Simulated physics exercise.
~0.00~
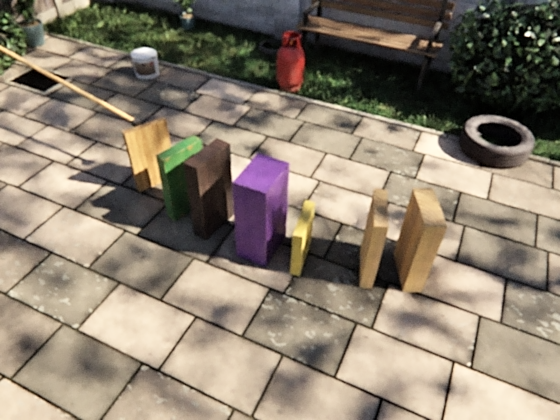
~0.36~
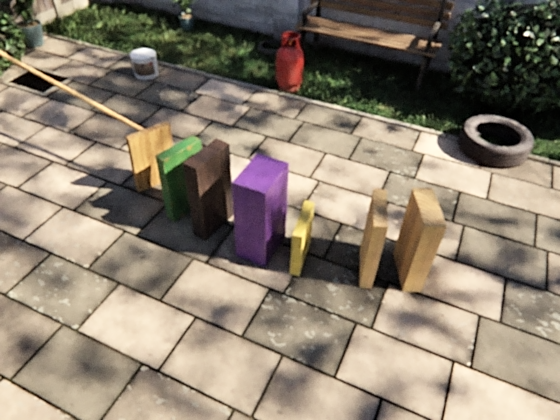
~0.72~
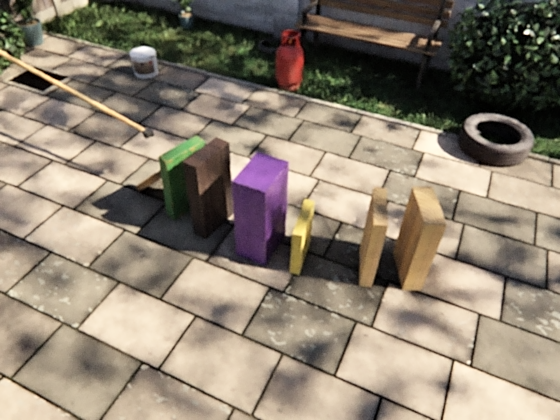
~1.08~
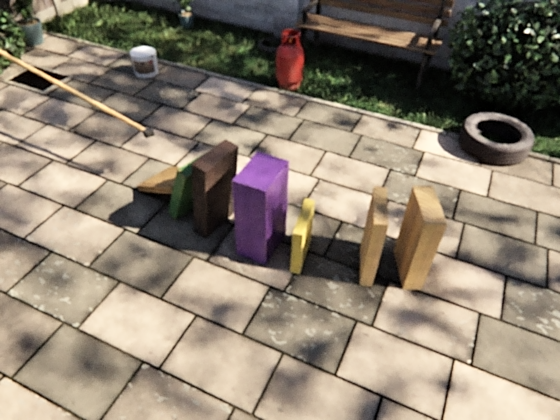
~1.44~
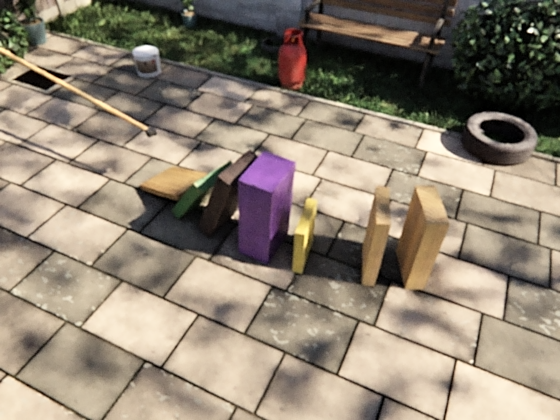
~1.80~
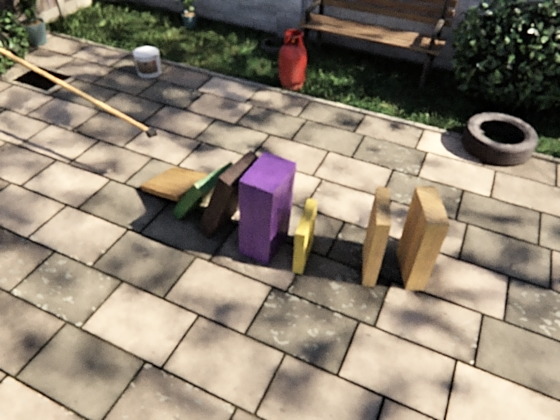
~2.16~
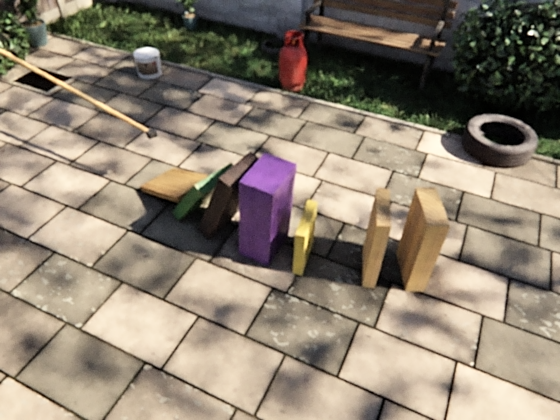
At first, seven thick boards stand upright in a curving row on sunlit paving, with a long pole reaching in from the left toward the wooden one at the near end of the line. The pole nudges that board, which tips to the right toward the green one and ends up low on the paving. The green board then leans over to the right, and the dark brown board after it tilts against the purple one. There the toppling stops, with the purple board holding its place. The yellow board and the two tan ones beyond it remain standing, untouched.
